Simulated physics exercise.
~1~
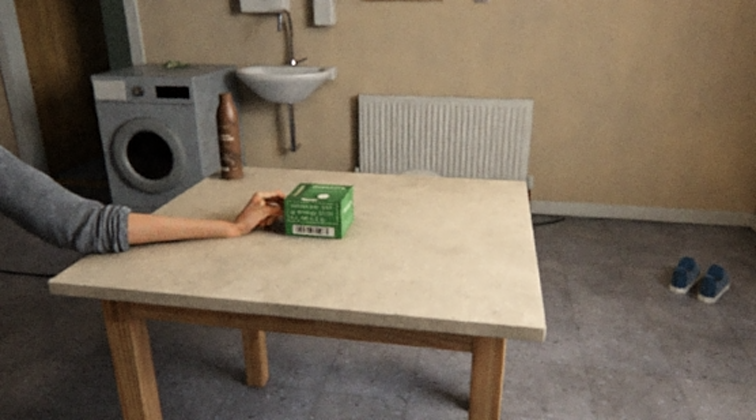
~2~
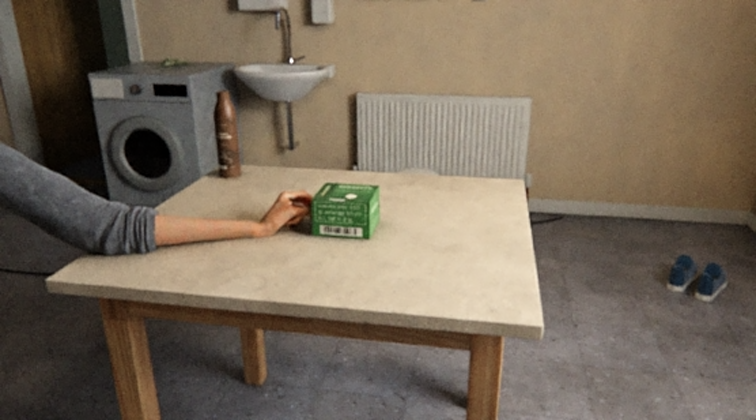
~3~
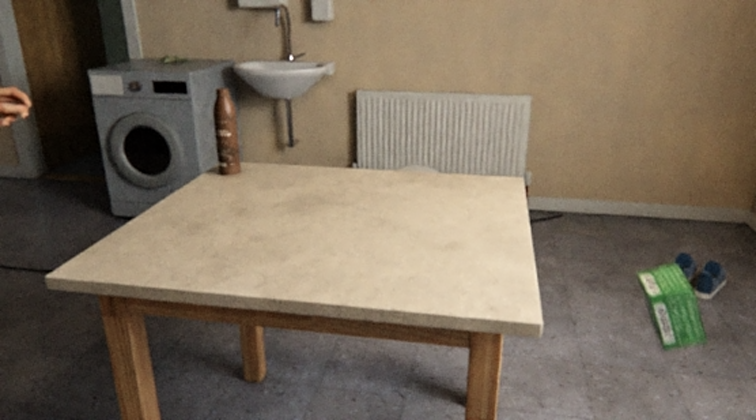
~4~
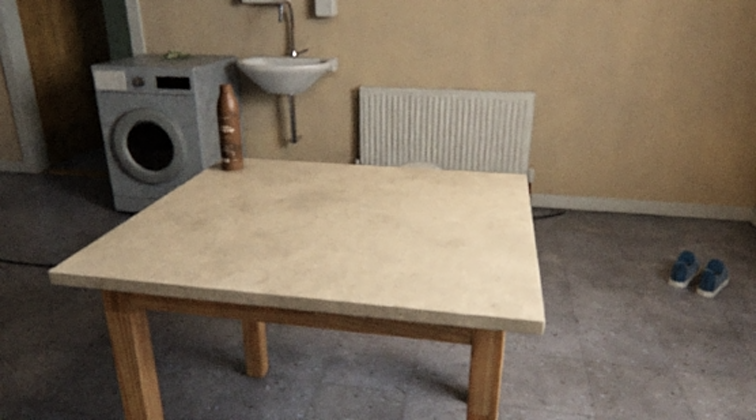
In a room with a washing machine, sink and radiator, a hand pushes a green box rightward across a table and draws back as the box tumbles off the right side and drops out of view, while a brown bottle stays on the table.
